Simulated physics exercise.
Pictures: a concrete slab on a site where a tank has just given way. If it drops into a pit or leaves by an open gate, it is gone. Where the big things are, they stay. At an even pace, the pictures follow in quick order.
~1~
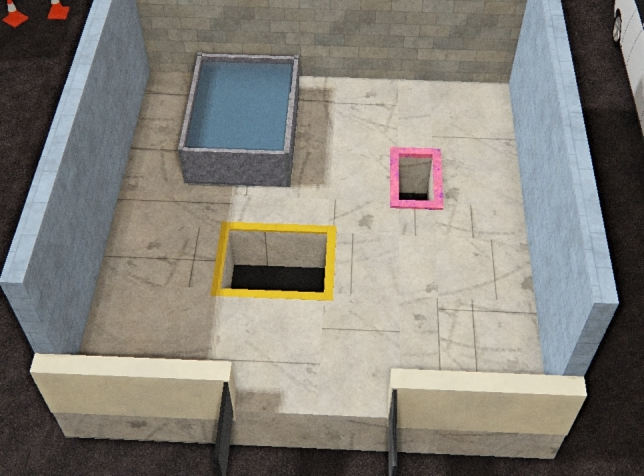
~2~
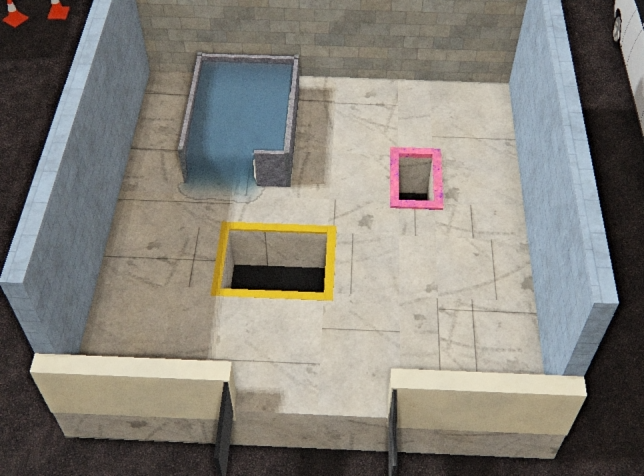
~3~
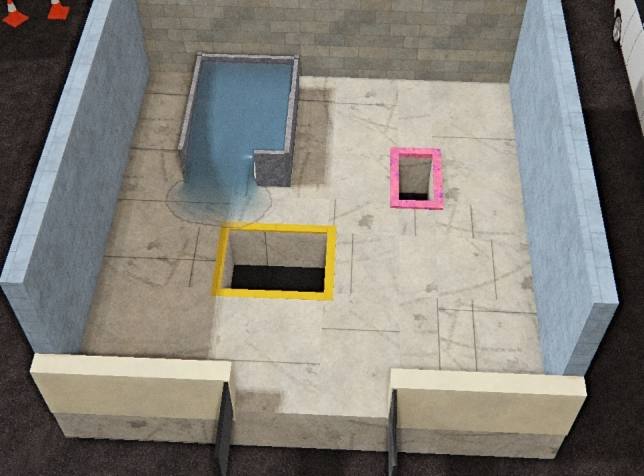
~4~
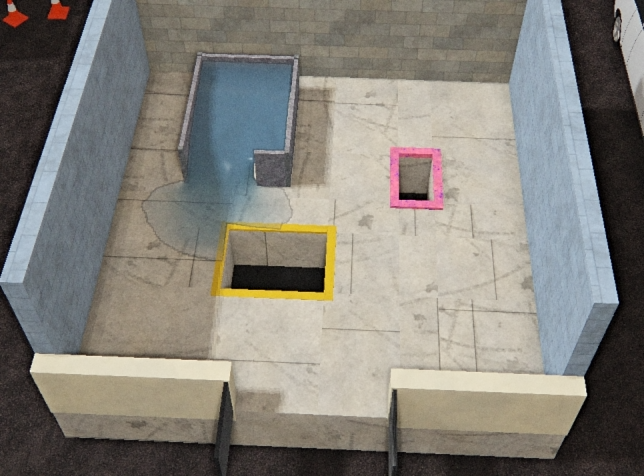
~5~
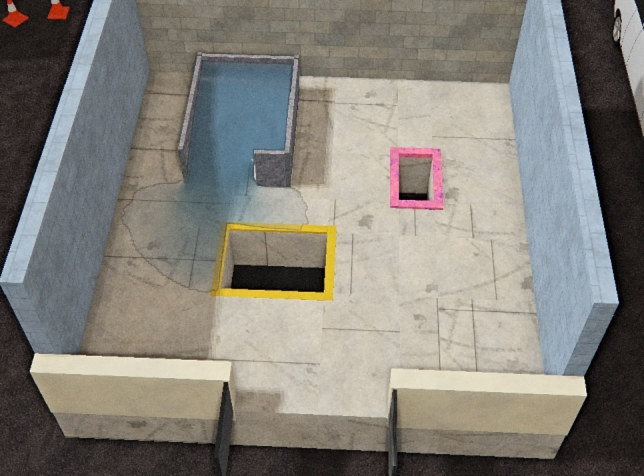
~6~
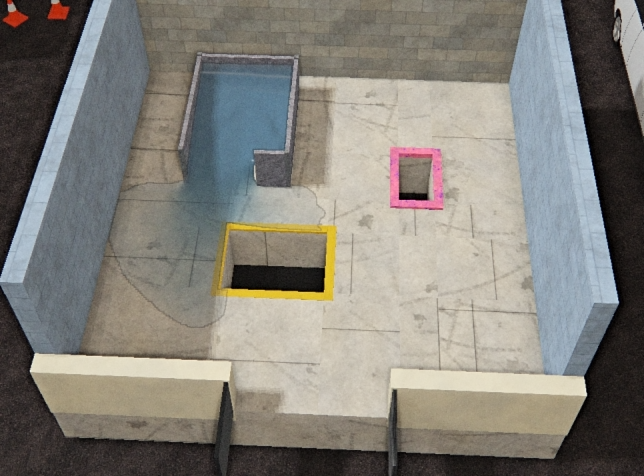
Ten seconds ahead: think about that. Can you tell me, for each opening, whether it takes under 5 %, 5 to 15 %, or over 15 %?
Sure: The gate takes 5 to 15 %; the pink pit takes under 5 %; the yellow pit takes over 15 %.
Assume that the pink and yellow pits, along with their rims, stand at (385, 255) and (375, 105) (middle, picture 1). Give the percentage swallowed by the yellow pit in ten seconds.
Share for yellow: 2 in a hundred.
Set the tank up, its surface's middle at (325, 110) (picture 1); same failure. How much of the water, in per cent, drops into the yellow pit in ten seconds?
Share in the yellow pit - 75 in a hundred.
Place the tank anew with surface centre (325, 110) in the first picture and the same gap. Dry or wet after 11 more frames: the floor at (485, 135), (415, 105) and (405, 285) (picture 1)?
So, first one stays dry, second one stays dry, third one got wet.
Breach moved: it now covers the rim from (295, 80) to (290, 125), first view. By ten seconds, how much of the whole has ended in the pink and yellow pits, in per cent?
Out of every hundred parts, pink takes 20 and yellow takes 4.
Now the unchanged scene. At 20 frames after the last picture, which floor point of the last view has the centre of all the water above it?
Roughly (211, 233) in the last picture.
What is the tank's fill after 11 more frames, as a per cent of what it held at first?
Close to 46 %.
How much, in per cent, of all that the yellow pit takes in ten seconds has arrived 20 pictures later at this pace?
Share at that point: Roughly 60 %.
A moment on, water covers 20 % of the floor; the gate 0 %, the pink pit 0 %, the yellow pit 10 %.
Next, water covers 25 % of the floor; the gate 0 %, the pink pit 0 %, the yellow pit 17 %.
Then, water covers 35 % of the floor; the gate 1 %, the pink pit 0 %, the yellow pit 23 %.
Later, water covers 55 % of the floor; the gate 5 %, the pink pit 0 %, the yellow pit 32 %.
In the end, water covers 75 % of the floor; the gate 8 %, the pink pit 0 %, the yellow pit 39 %.
